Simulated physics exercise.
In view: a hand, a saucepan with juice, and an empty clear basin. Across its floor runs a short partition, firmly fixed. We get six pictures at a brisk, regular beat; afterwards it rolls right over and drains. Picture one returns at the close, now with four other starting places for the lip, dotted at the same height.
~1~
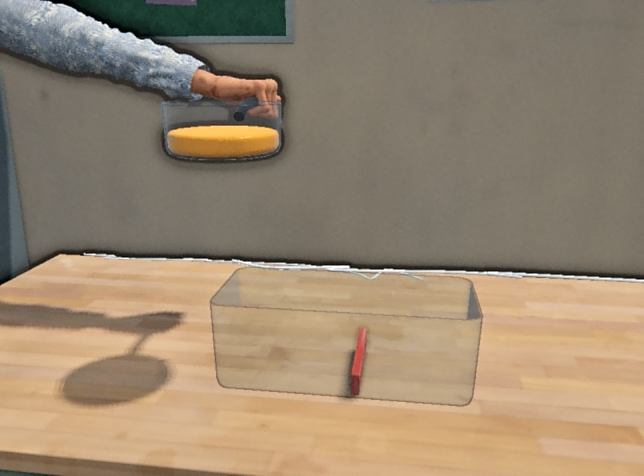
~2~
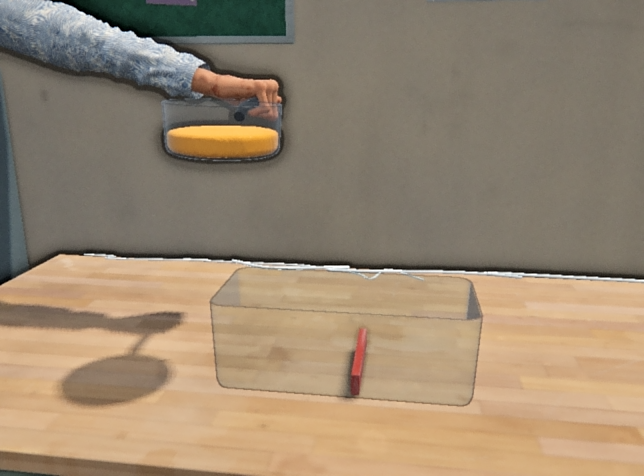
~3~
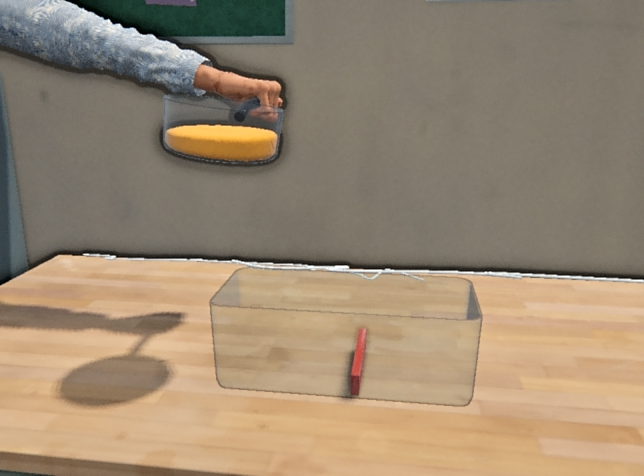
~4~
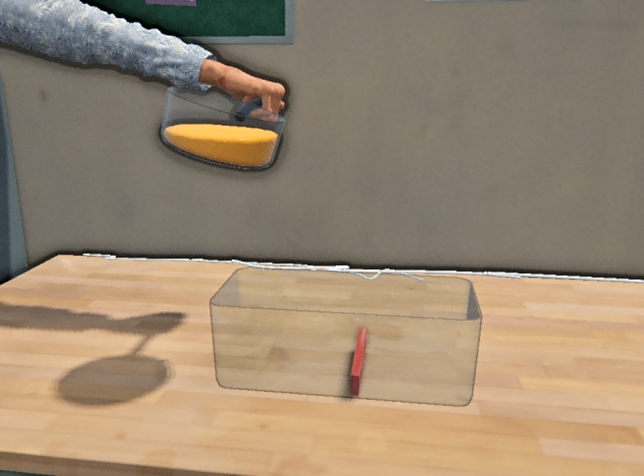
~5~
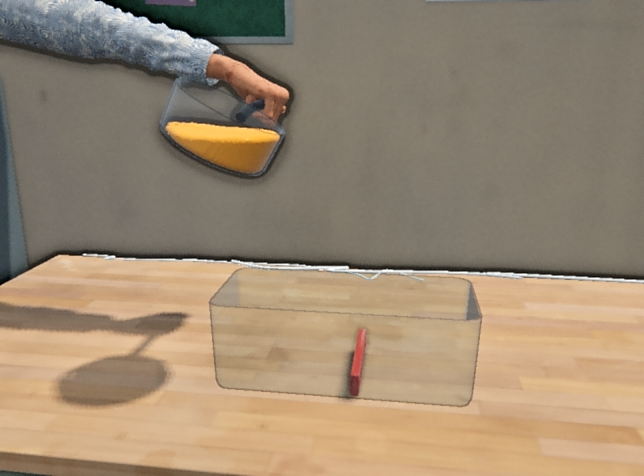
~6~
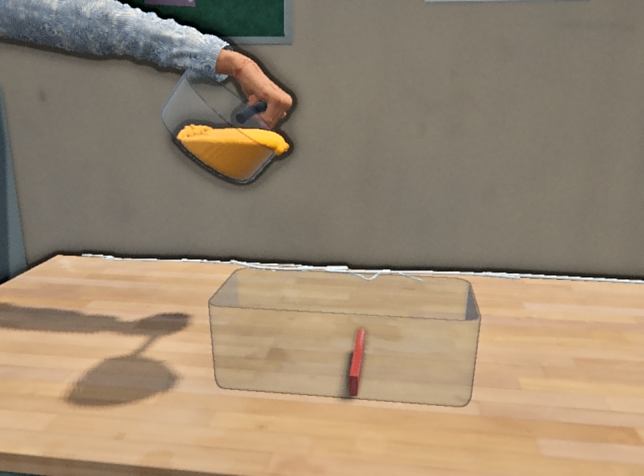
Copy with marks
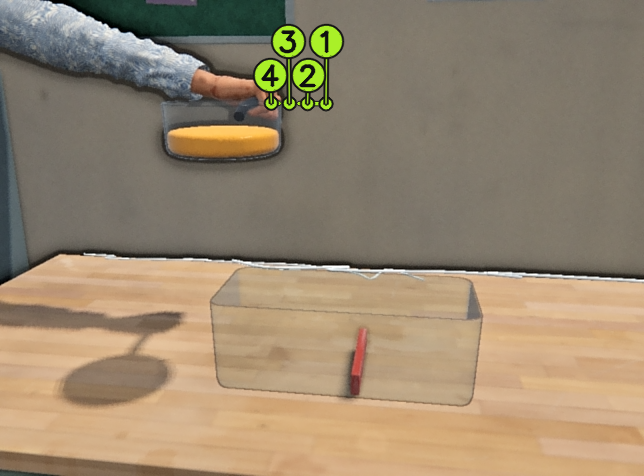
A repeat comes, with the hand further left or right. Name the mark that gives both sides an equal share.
Dot 1 does it best.
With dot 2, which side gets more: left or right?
More ends on the left.
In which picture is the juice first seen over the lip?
In picture 6.
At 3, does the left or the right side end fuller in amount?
The left one.
On the marked copy, 1 at (325, 103); 2 at (307, 103); 3 at (289, 103); 4 at (271, 103).
With 1, about 51 % ends left of the wall and 47 % right of it.
With 2, about 72 % ends left of the wall and 27 % right of it.
With 3, about 89 % ends left of the wall and 9 % right of it.
With 4, about 87 % ends left of the wall and 12 % right of it.
